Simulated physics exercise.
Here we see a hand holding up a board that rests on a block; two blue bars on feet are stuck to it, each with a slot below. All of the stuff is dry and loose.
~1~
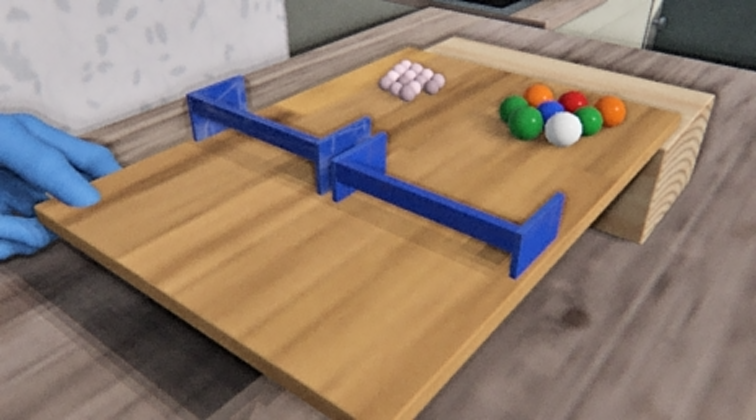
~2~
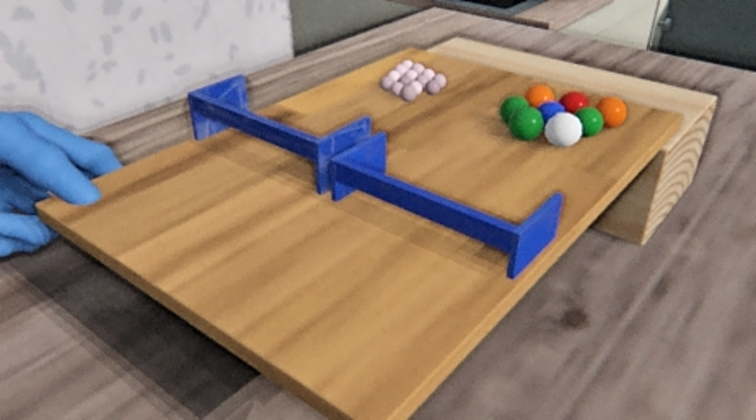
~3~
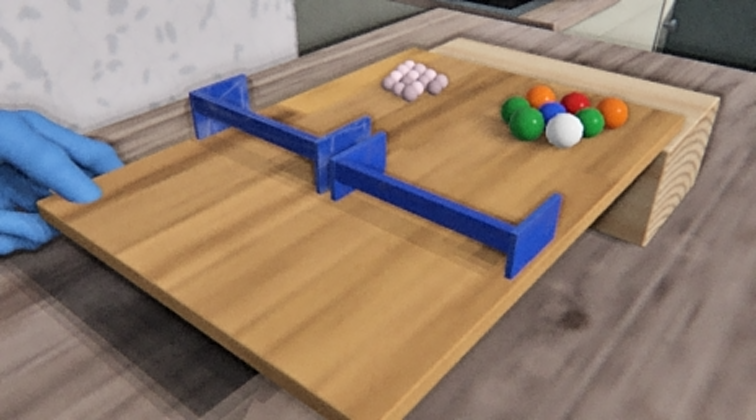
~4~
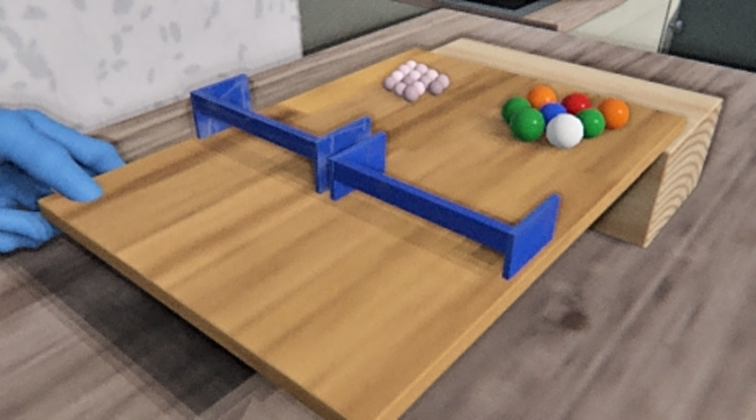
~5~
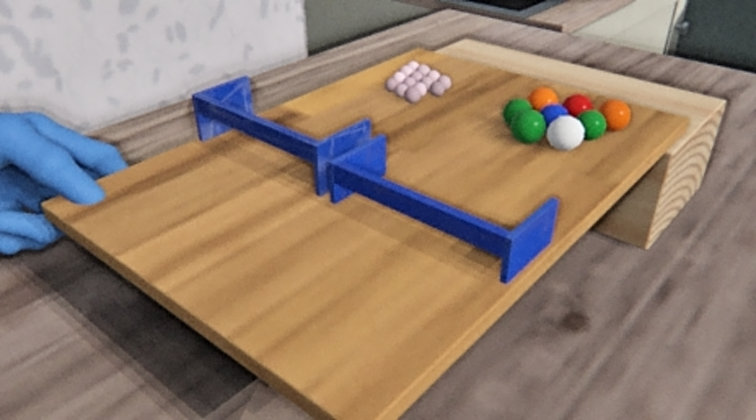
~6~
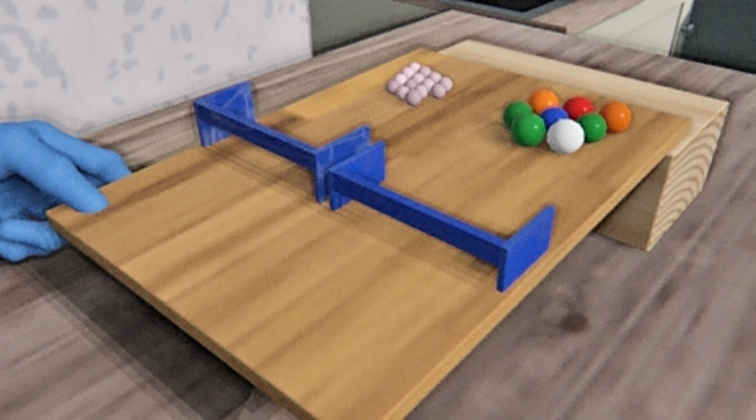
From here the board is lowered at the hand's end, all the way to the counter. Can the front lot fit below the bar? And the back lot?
Front lot: Blocked. Back lot: Through.
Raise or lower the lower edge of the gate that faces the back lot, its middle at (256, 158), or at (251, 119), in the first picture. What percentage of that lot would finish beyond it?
First gate about 0 percent, second about 100 percent.
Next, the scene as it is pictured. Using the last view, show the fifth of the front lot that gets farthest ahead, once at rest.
Roughly at (444, 295).
Then, 0.25 s past the last view, board sloping at 7°; front lot where it was; back lot on its way down.
Then, 0.57 s past the last view, board sloping at 13°; front lot on its way down; back lot on its way down.
Then, 0.91 s past the last view, board resting at 15°; front lot has reached its gate; back lot all past its gate.
Finally, board resting at 15°; front lot gathered behind its gate; back lot all past its gate.
